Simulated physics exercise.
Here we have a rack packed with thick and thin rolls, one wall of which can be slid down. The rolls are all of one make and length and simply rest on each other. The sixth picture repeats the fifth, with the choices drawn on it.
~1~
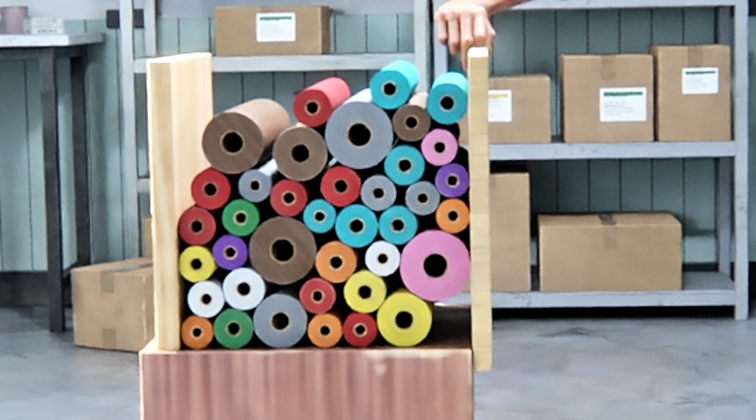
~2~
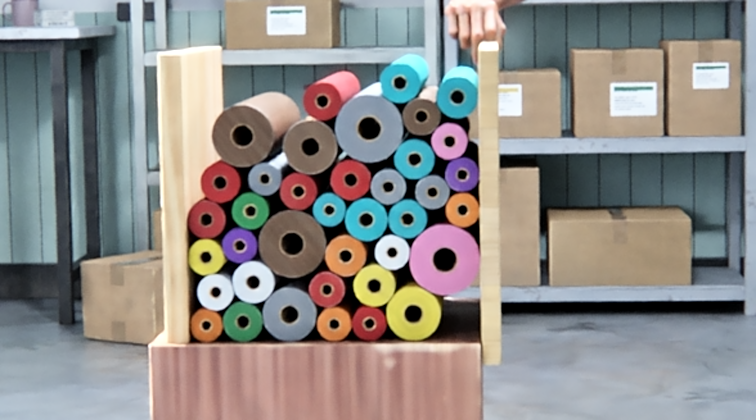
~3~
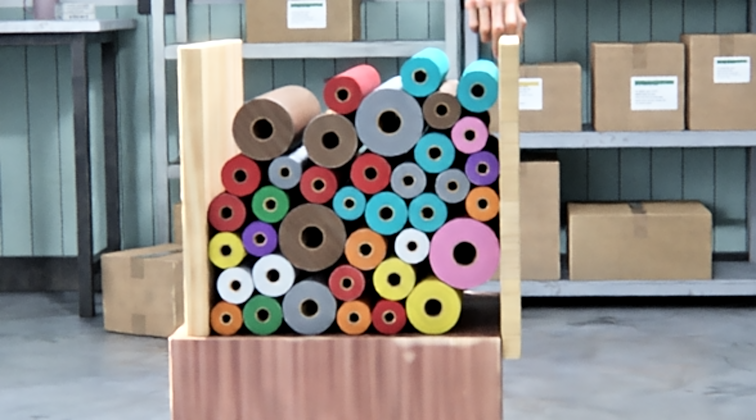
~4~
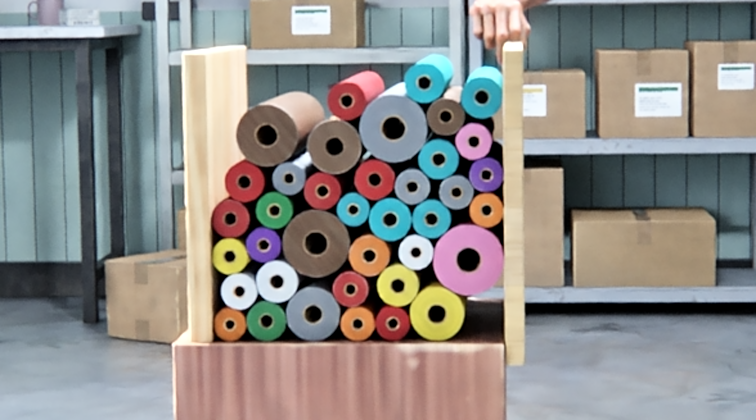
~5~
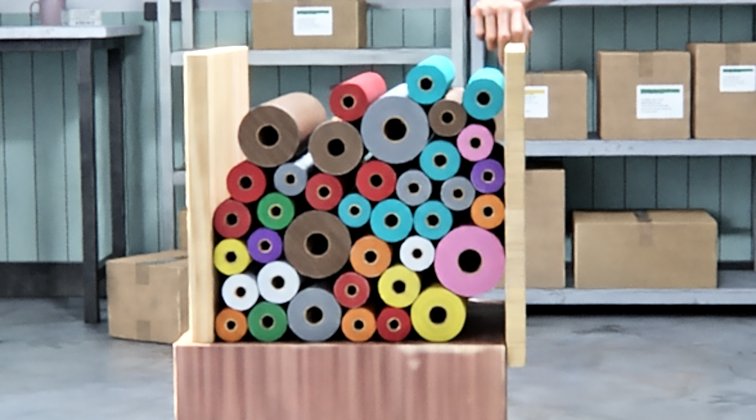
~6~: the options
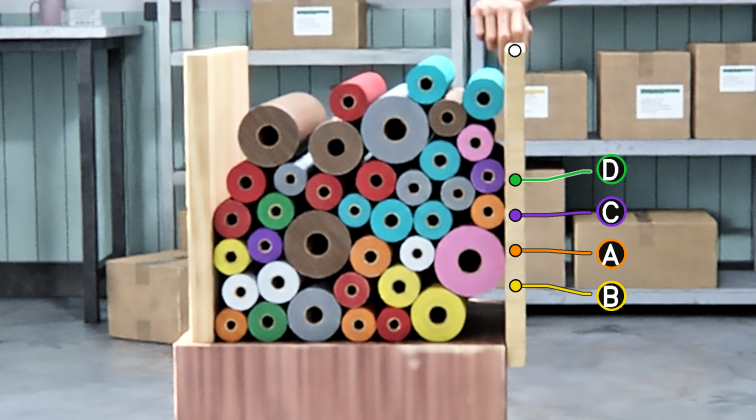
Rolls of many colours and sizes sat stacked between two wooden boards, with a hand resting on top of the right one, while the whole view shifted slightly and the pile stayed essentially unchanged.
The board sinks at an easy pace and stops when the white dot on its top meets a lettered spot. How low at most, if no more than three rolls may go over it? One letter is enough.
At most to D.
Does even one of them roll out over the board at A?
Yes, at A.
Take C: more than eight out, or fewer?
At C, fewer than eight.
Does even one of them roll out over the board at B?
Yes, at B.
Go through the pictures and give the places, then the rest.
The first picture shows a grey roll (360, 135); a turquoise roll (390, 89); side board (480, 196).
The second picture shows side board (490, 190).
The third picture shows a yellow roll (434, 308); an orange roll (366, 249).
The fourth picture shows a turquoise roll (432, 219); a turquoise roll (354, 209).
The fifth picture shows a red roll (376, 181); a grey roll (396, 129); a turquoise roll (426, 83).
On the marked copy, A at (516, 251); B at (516, 286); C at (516, 216); D at (516, 180); the white dot at (515, 51).
Following D. Soon after the start, top of the board (505, 112).
Later, top of the board (505, 179).
In the end, top of the board (505, 179), one out over the board.
As for the rest, A more than three out over the board; B more than three out over the board; C more than three out over the board.
